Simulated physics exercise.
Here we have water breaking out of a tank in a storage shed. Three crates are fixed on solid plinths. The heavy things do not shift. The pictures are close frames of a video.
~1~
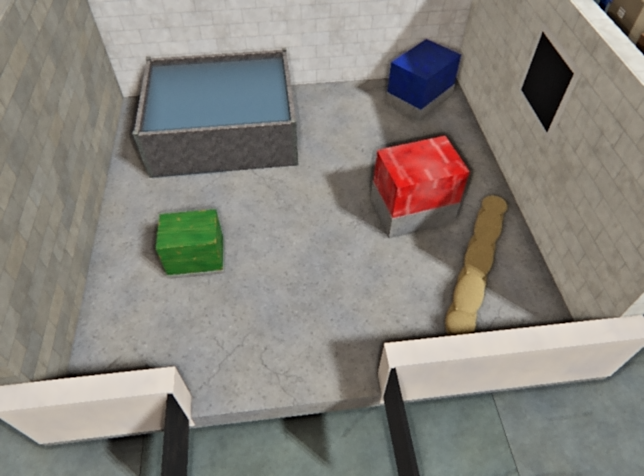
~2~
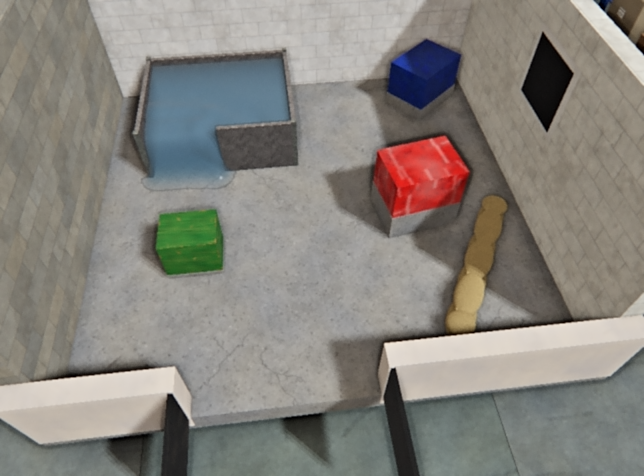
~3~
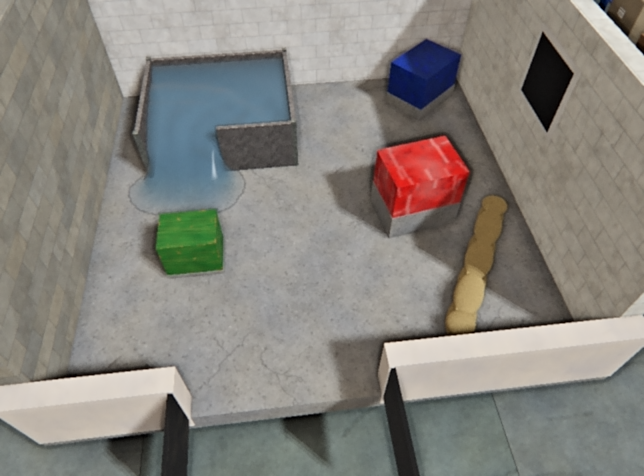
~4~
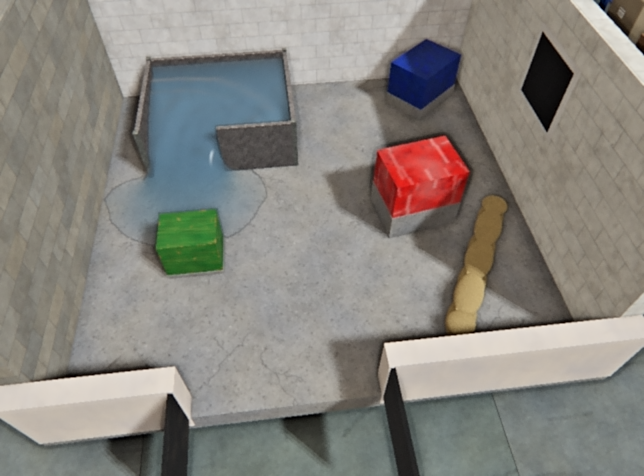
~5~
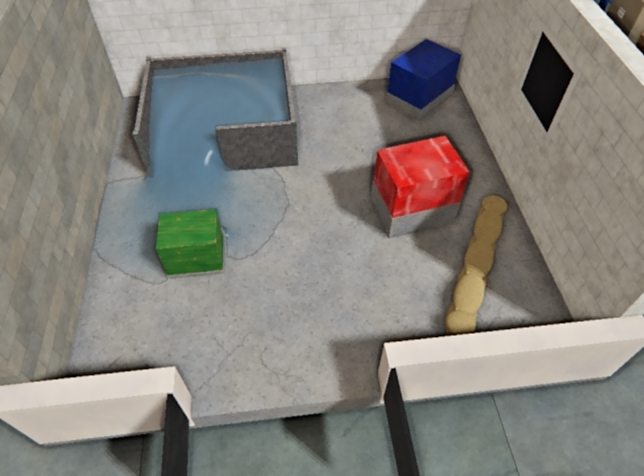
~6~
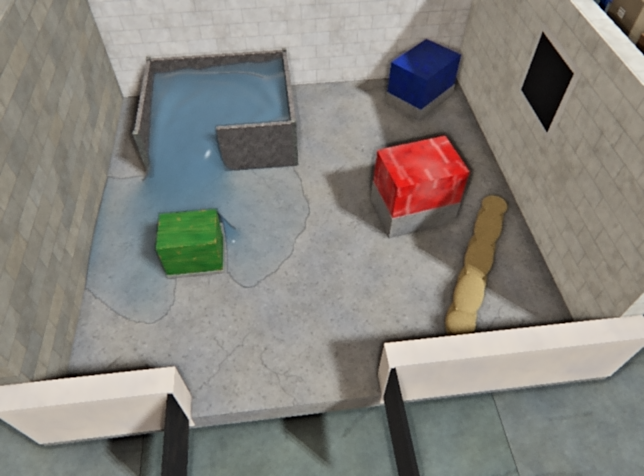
At the start, a tank of still water sits in the back left corner of a walled room, near green, red and blue blocks. Part of its front wall opens at the left and water pours onto the floor, then spreads around the green block, which stays in place.
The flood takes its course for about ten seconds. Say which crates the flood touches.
In the end: The red crate keeps dry; the green crate is soaked; the blue crate keeps dry.
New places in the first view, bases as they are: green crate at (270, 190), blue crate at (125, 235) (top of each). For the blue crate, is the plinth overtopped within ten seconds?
In short: Blue is soaked.
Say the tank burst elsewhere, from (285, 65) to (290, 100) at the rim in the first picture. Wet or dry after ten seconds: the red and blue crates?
Then: Red stays dry, blue ends up wet.
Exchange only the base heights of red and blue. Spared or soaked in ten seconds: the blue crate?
One by one: Blue crate is safe.
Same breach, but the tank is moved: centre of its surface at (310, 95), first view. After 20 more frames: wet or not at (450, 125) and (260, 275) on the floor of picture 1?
As listed: Free of water, under water.
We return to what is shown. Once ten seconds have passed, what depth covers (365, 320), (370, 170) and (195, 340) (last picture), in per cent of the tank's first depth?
In turn 8, 8 and 10 in a hundred.
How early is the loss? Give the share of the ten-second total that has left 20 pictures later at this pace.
Roughly 15 per cent.
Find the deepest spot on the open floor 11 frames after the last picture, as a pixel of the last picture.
Around (100, 389).
A moment on, water covers 30 % of the floor; the red crate not reached, the green crate water round its plinth, the blue crate not reached.
Next, water covers 50 % of the floor; the red crate water round its plinth, the green crate water round its plinth, the blue crate not reached.
Then, water covers 75 % of the floor; the red crate water round its plinth, the green crate water round its plinth, the blue crate water round its plinth.
Later, water covers 90 % of the floor; the red crate water round its plinth, the green crate water round its plinth, the blue crate water round its plinth.
In the end, water covers 95 % of the floor; the red crate stayed above the water, the green crate was topped, the blue crate stayed above the water.
